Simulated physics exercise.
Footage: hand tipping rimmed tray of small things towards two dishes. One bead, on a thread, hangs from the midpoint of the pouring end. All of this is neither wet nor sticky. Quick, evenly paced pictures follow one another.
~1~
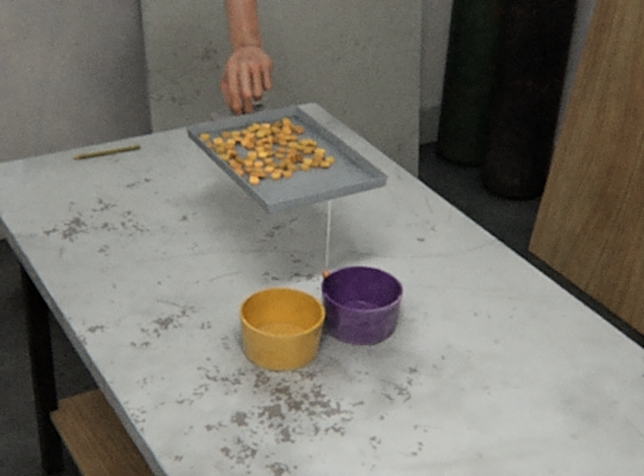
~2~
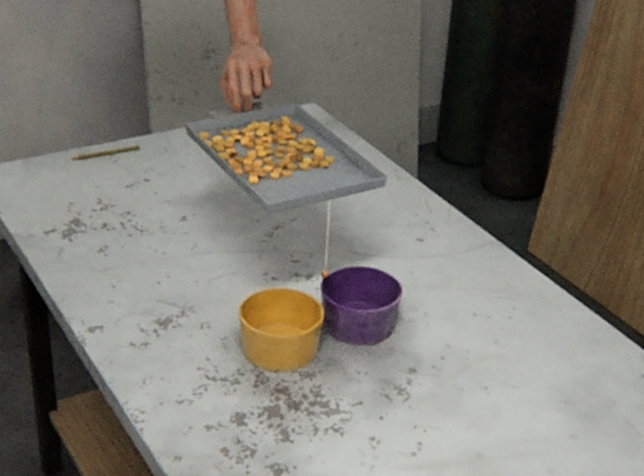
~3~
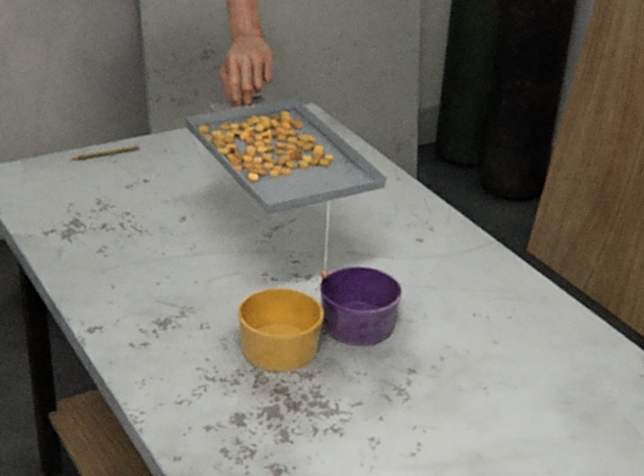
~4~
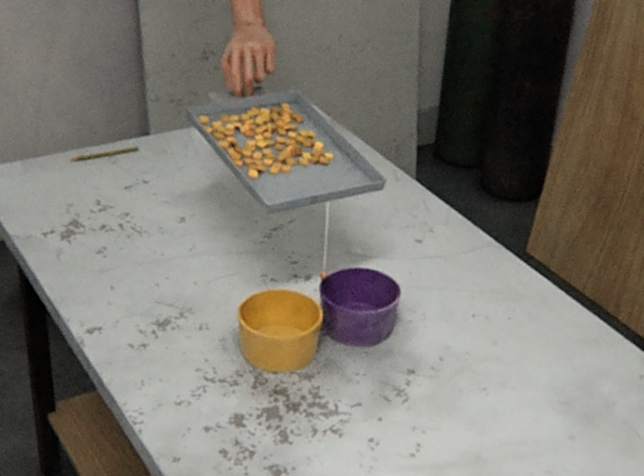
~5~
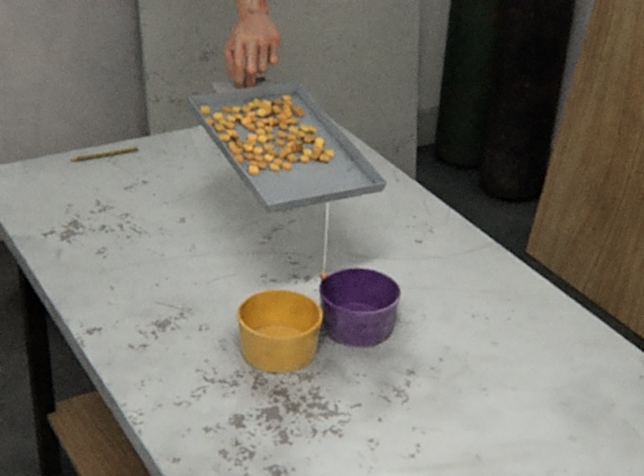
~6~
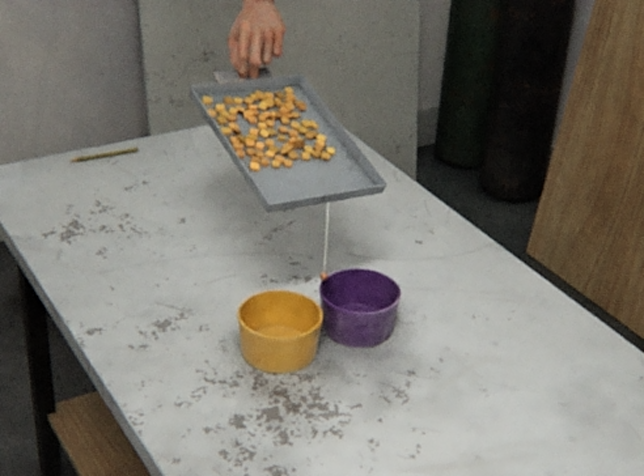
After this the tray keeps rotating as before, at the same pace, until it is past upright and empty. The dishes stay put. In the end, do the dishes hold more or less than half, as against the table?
More of the load is caught than lost.
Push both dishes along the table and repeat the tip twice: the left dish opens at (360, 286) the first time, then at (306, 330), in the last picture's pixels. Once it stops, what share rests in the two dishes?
You'd get 80 in a hundred first and 40 in a hundred after that.
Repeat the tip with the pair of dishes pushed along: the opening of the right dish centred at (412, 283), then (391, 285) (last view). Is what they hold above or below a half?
First try: Higher than half; second try: Higher than half.
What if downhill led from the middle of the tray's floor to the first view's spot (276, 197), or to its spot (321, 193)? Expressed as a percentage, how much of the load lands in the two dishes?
First heading roughly 80 %, second roughly 80 %.
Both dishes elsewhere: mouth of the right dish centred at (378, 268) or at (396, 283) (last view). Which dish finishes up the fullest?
Result, first place: The righthand one; second place: The righthand one.
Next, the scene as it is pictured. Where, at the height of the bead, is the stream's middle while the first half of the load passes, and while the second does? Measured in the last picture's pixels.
Roughly (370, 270) first, then roughly (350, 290).
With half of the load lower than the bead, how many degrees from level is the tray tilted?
I'd put it at about 110 degrees.
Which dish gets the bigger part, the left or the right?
The fuller one is the one on the right.
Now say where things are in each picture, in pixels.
The first picture shows corners of the pouring end at (270, 203) and (386, 176), level; middle of the load at (270, 153), cereal squares; left dish at (301, 348); right dish at (382, 323); bead on its thread at (326, 274).
The second picture shows corners of the pouring end at (269, 203) and (385, 176), level; middle of the load at (269, 152).
The third picture shows corners of the pouring end at (269, 203) and (385, 178), tipped barely, lowest at the right corner; middle of the load at (269, 149).
The fourth picture shows corners of the pouring end at (269, 203) and (385, 180), tipped a little, lowest at the right corner; middle of the load at (269, 143).
The fifth picture shows corners of the pouring end at (269, 203) and (385, 182), tipped a little, lowest at the right corner; middle of the load at (268, 130).
The sixth picture shows corners of the pouring end at (271, 203) and (386, 184), tipped clearly, lowest at the right corner; middle of the load at (270, 124); left dish at (300, 350); right dish at (380, 325).
Soon, tray tipped steeply; nearly all on the tray; a stray few in the right dish; a stray few in the air.
A while on, tray tipped right over; nearly all on the tray; a stray few in the right dish; a small part outside both; a stray few in the air.
Towards the end, tray tipped past a quarter turn; about two thirds in the right dish; about a quarter outside both.
Finally, tray tipped past a quarter turn; none in the left dish; about two thirds in the right dish; about a quarter outside both.
